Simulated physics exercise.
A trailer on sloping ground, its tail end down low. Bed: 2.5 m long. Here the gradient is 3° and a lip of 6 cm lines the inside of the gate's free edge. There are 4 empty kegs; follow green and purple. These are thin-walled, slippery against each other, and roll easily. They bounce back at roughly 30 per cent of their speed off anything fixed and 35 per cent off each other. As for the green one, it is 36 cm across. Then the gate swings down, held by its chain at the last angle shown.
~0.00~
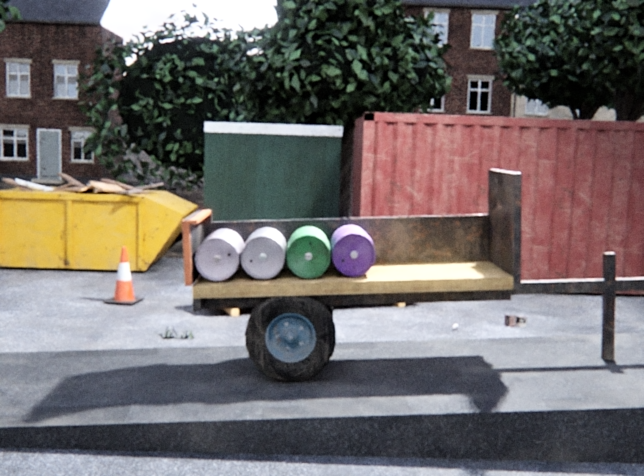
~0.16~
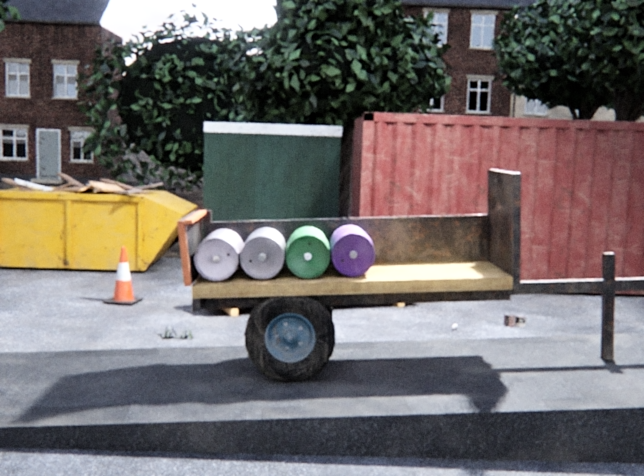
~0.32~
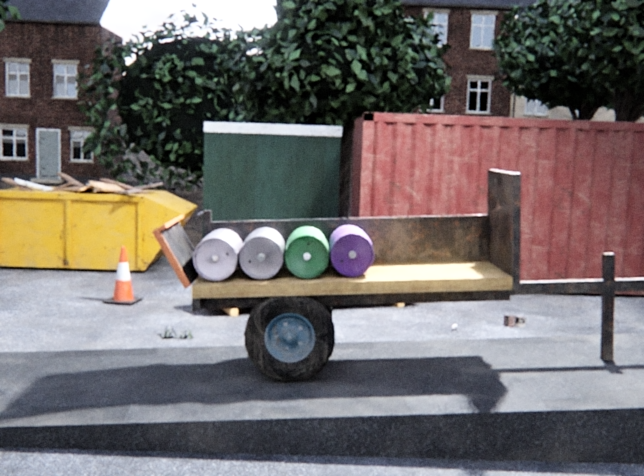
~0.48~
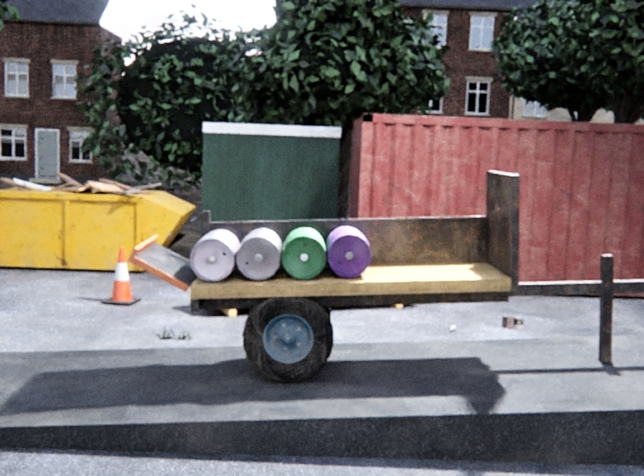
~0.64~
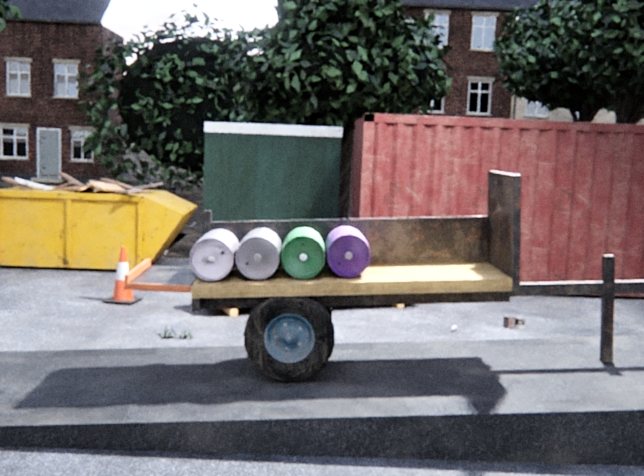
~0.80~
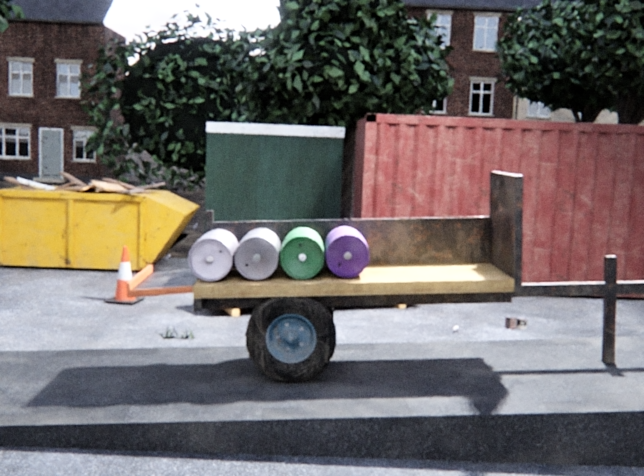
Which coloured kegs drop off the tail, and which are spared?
My prediction: Green: In. Purple: In.
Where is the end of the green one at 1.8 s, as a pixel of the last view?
It should be close to pixel (268, 258).
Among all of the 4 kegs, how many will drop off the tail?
The number is 0.
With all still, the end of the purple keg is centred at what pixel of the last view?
(282, 258).
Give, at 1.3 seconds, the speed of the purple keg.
Roughly 0.3 m/s.
After 1.3 s, green is on the bed, 75 cm short of the hinge, rolling left; purple is on the bed, 110 cm short of the hinge, rolling left; 0 gone off the back.
After 1.8 s, green is on the bed, 55 cm short of the hinge, rolling left; purple is on the bed, 95 cm short of the hinge, rolling left; 0 gone off the back.
At rest (2.5 s), green is on the bed, 35 cm short of the hinge; purple is on the bed, 70 cm short of the hinge; 0 gone off the back.
